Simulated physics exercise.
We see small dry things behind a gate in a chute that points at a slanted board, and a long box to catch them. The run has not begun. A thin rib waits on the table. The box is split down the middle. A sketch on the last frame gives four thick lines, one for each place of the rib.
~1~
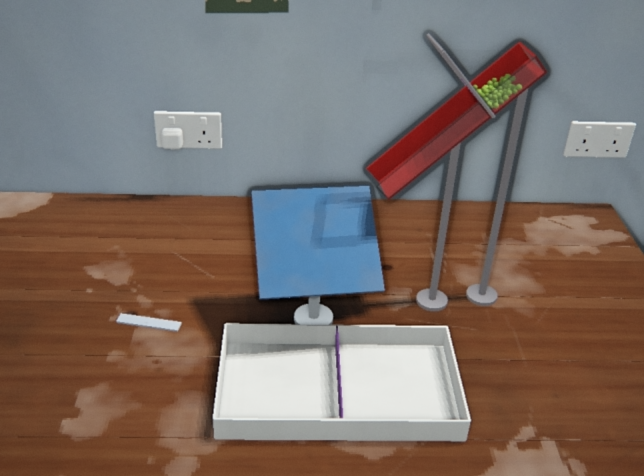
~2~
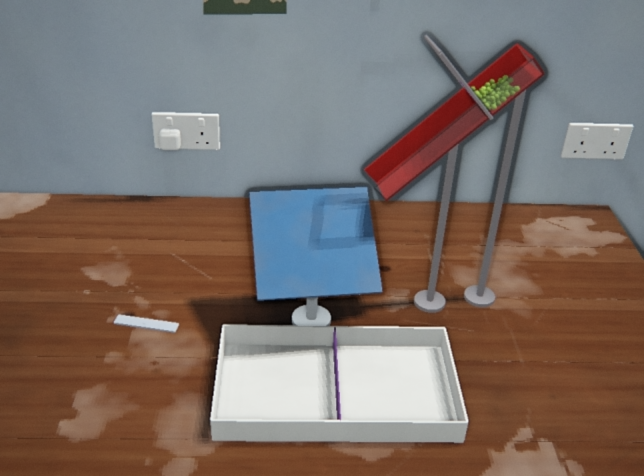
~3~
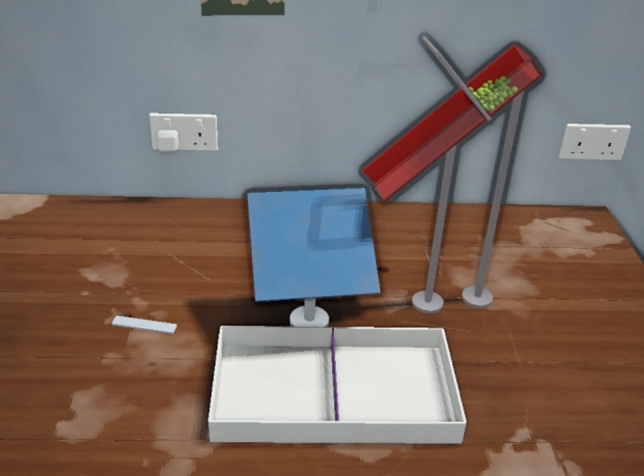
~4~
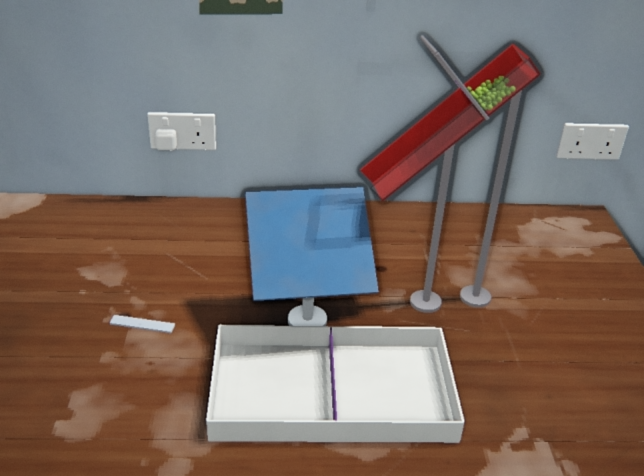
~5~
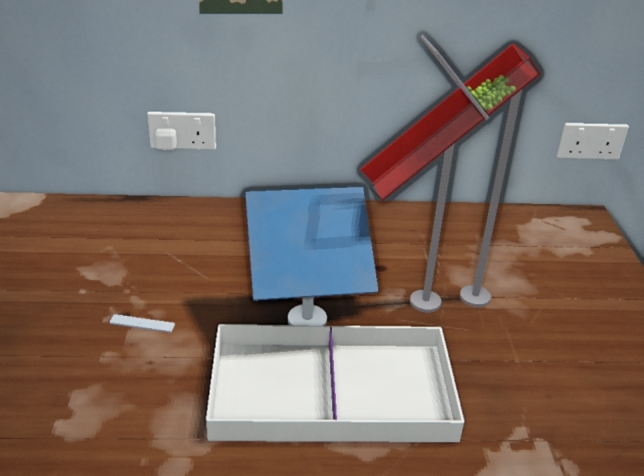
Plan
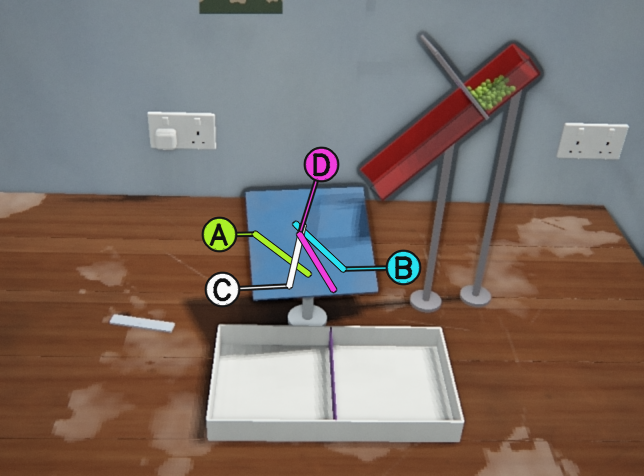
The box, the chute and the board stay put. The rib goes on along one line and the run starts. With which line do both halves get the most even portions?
I would pick line A.
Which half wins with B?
Right.
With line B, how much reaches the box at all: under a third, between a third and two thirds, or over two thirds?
It is over two thirds.
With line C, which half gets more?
More lands on the left.
On the marked copy, line A from (255, 234) to (308, 274); line B from (295, 224) to (343, 269); line C from (303, 225) to (289, 285); line D from (299, 234) to (333, 289).
With A, of what is caught, about two thirds in the left half, about a third in the right.
With B, of what is caught, a small part in the left half, nearly all in the right.
With C, of what is caught, nearly all in the left half, a small part in the right.
With D, of what is caught, a small part in the left half, most in the right.
